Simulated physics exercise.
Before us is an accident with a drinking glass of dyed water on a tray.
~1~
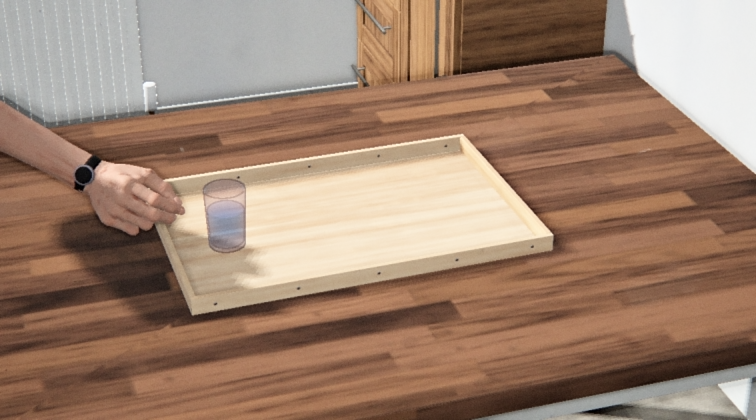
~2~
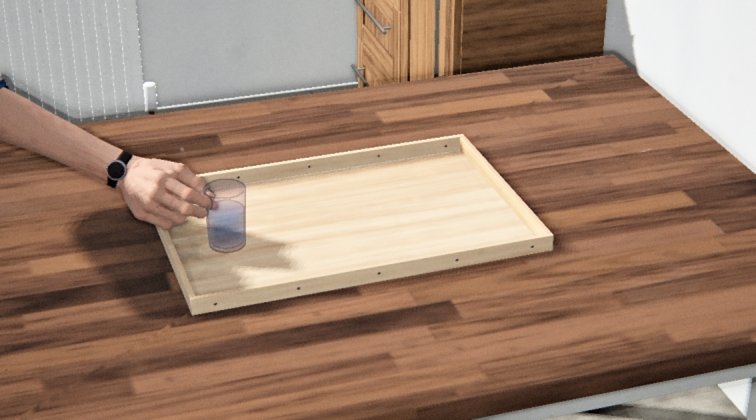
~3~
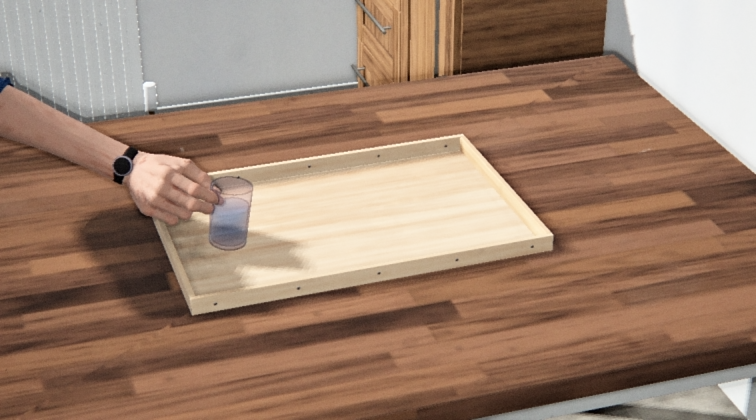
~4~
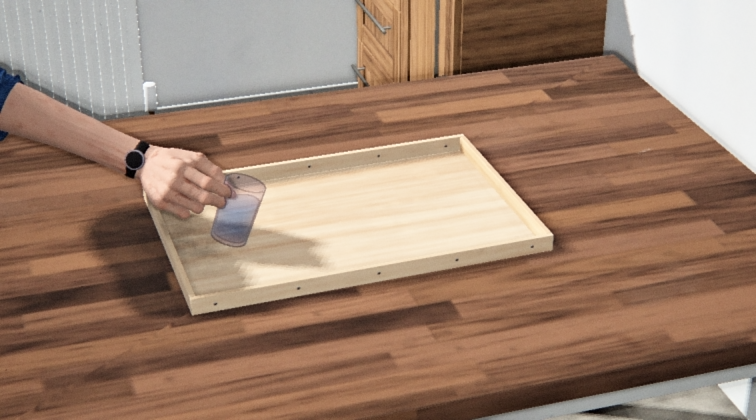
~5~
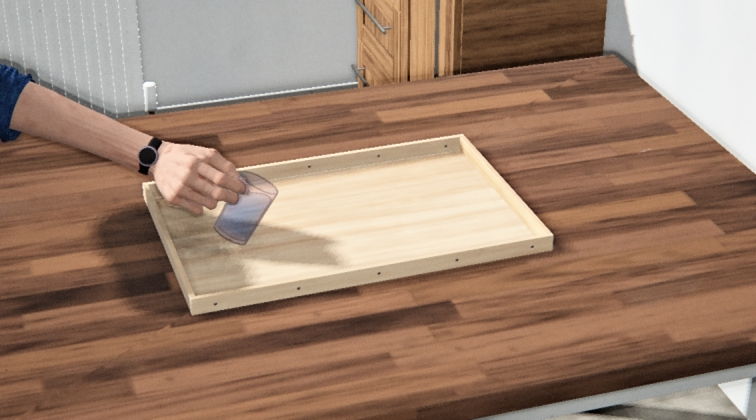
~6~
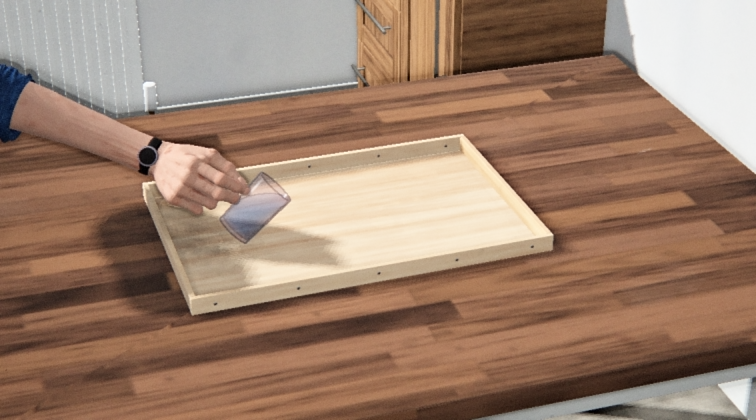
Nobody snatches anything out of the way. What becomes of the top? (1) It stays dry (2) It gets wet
1, it stays dry.
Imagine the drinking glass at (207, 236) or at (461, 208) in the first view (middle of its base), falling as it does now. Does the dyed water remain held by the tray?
First it keeps within the tray, then it escapes from the tray.
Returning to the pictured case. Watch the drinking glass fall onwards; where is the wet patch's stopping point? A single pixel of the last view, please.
It runs out somewhere around (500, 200) in the last picture.
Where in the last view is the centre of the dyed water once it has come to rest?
Its centre ends up near (434, 208) in the last picture.
Soon after, the drinking glass lies in the tray; the puddle covers about as much as a plate; all of it is inside the rim.
Later, the puddle covers about as much as a tray; all of it is inside the rim.
In the end, the puddle covers about as much as a tray; all of it is inside the rim.
